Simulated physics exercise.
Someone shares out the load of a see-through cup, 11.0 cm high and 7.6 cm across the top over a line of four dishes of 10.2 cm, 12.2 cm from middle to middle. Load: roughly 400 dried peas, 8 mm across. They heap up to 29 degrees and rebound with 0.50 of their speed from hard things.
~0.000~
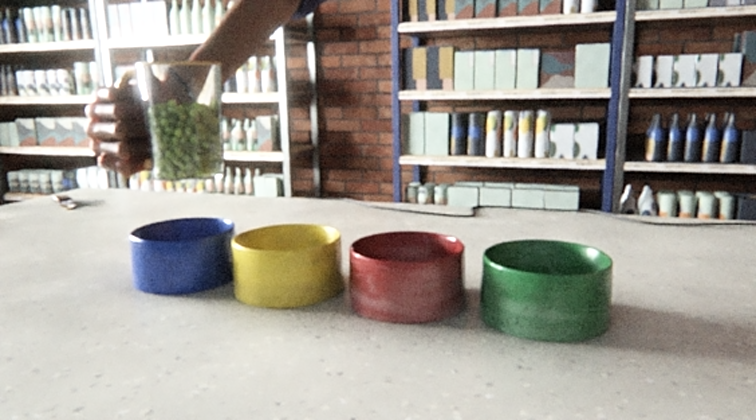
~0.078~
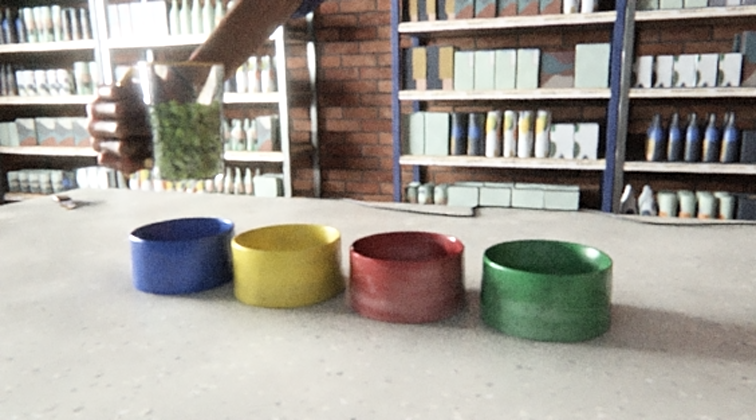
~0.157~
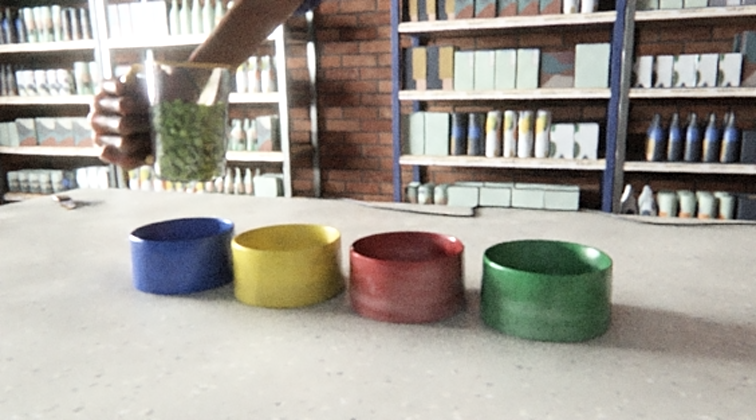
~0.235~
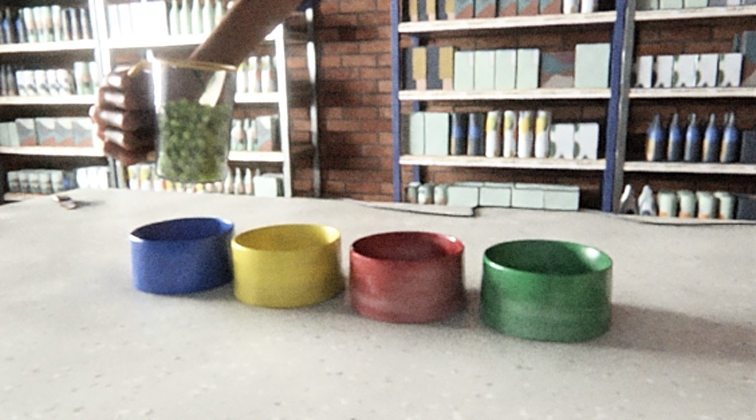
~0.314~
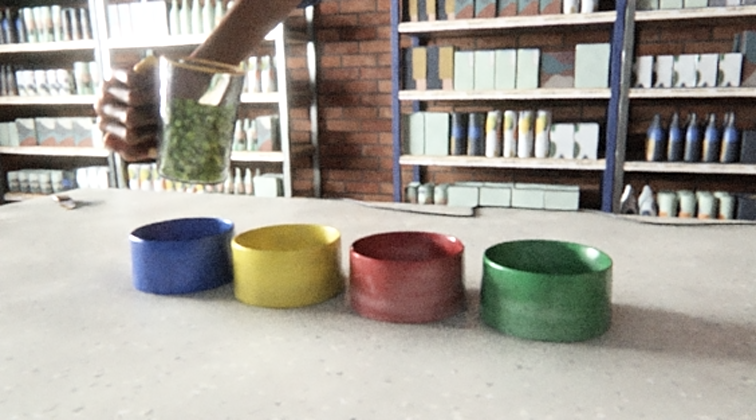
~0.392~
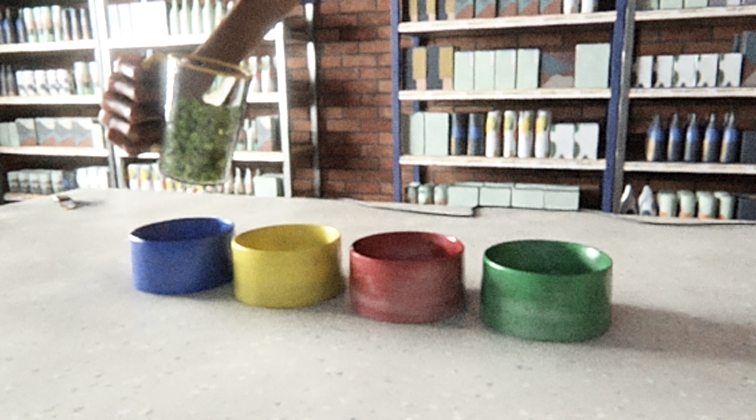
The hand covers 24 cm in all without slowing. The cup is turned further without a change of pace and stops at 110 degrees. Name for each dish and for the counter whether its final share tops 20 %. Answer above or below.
Red: Above, blue: Below, green: Below, yellow: Below, counter: Below.
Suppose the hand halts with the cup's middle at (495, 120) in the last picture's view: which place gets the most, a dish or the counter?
Most goes to: Red.
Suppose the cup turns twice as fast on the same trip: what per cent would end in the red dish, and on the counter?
Red 30; counter 40.
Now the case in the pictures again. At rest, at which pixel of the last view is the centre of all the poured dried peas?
Around (416, 277).
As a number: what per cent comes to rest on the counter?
Roughly 0 per cent.
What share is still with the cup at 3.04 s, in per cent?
Roughly 0 per cent.
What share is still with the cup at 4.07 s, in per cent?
Some 0 per cent of the load.
After 1.98 s, tilt 100 degrees; cup holds 95 %.
Then, at 3.04 s, tilt 110 degrees; cup holds 0 %, red 100 %.
After 4.07 s, tilt 110 degrees; cup holds 0 %, red 100 %.
By 4.4 s all is still; red 100 %, blue 0 %, green 0 %, yellow 0 %, counter 0 %.
